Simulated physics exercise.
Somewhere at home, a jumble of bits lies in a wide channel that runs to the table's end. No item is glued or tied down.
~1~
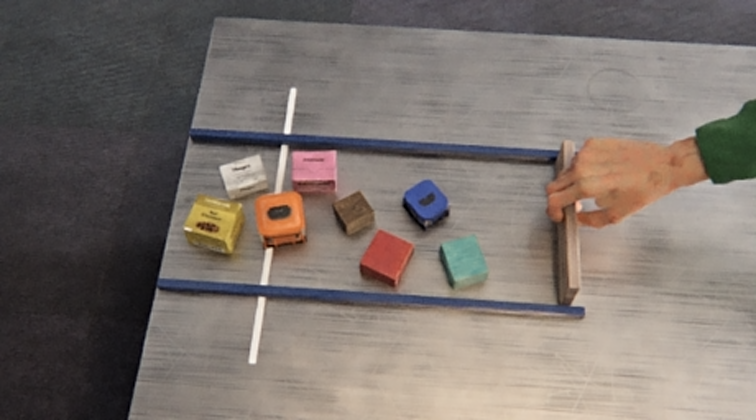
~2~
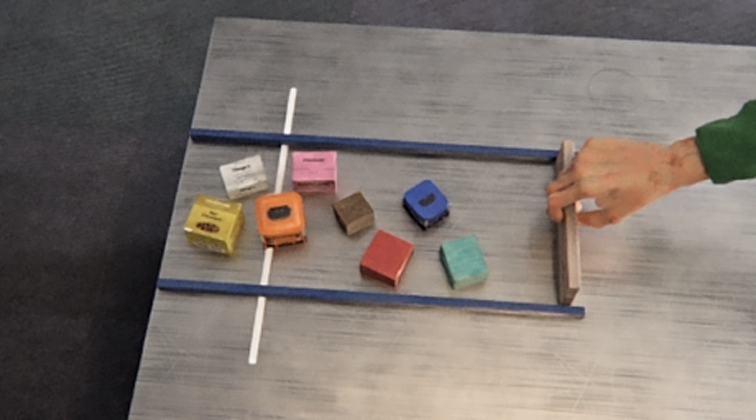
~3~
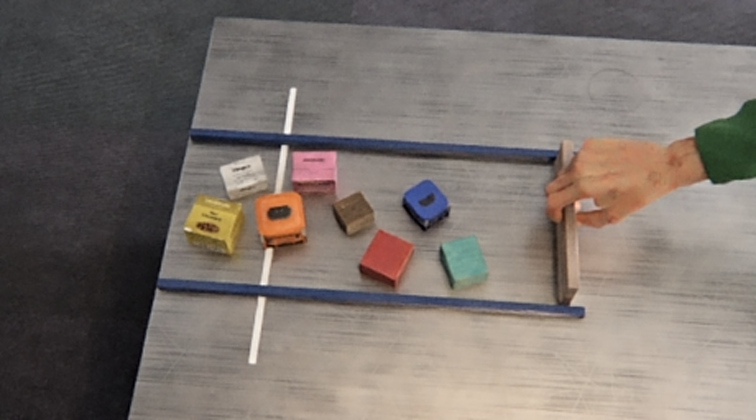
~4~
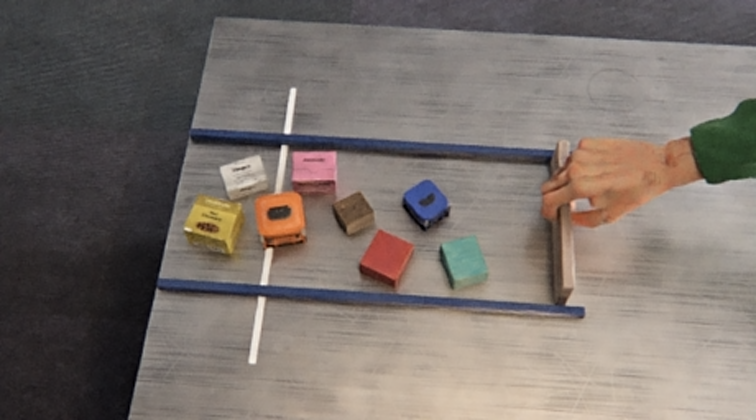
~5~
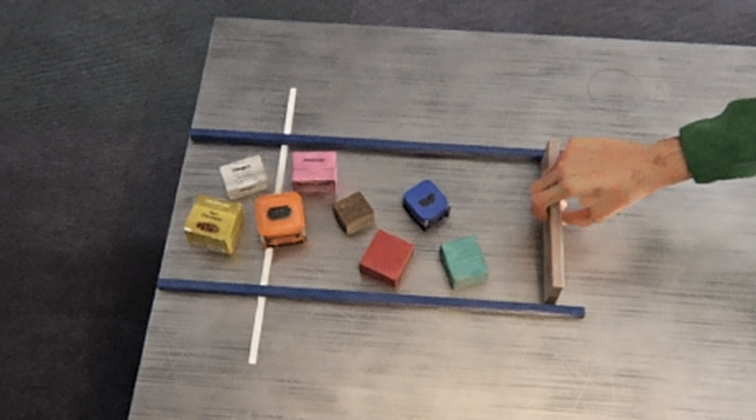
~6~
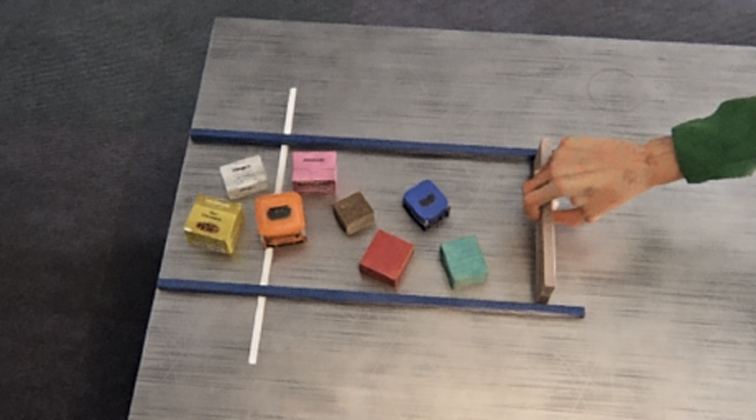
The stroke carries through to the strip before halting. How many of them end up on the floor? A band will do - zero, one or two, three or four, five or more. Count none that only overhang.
Answer - one or two.
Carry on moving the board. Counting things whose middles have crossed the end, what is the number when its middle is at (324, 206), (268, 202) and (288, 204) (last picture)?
0, 1 and 1.
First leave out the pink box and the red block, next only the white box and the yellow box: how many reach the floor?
First 1, then 0.
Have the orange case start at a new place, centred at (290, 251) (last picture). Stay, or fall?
Stays put.
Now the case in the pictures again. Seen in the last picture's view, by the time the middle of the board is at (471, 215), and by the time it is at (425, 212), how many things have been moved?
Counts: 1 and 3.
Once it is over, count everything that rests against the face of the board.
2 in contact.
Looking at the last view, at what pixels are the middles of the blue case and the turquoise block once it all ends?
They end up close to (255, 189) and (251, 243).
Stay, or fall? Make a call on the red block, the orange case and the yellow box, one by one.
I reckon the red block is still there, the orange case is still there and the yellow box takes a fall.
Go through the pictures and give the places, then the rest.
In the first picture, yellow box (215, 224); white box (244, 177); orange case (281, 220); board (567, 221); tape (275, 214).
In the second picture, white box (244, 178); board (567, 221).
In the third picture, orange case (281, 220); red block (387, 258).
In the fourth picture, yellow box (215, 224); pink box (315, 173).
In the fifth picture, white box (244, 178); turquoise block (464, 262).
In the sixth picture, yellow box (215, 224); white box (244, 178); orange case (281, 220); board (544, 220); tape (275, 214).
Soon after, none off yet; yellow box at rest near (215, 224); white box at rest near (244, 178); orange case at rest near (281, 220).
At rest, the number that fall off is one or two; fallen, yellow box.
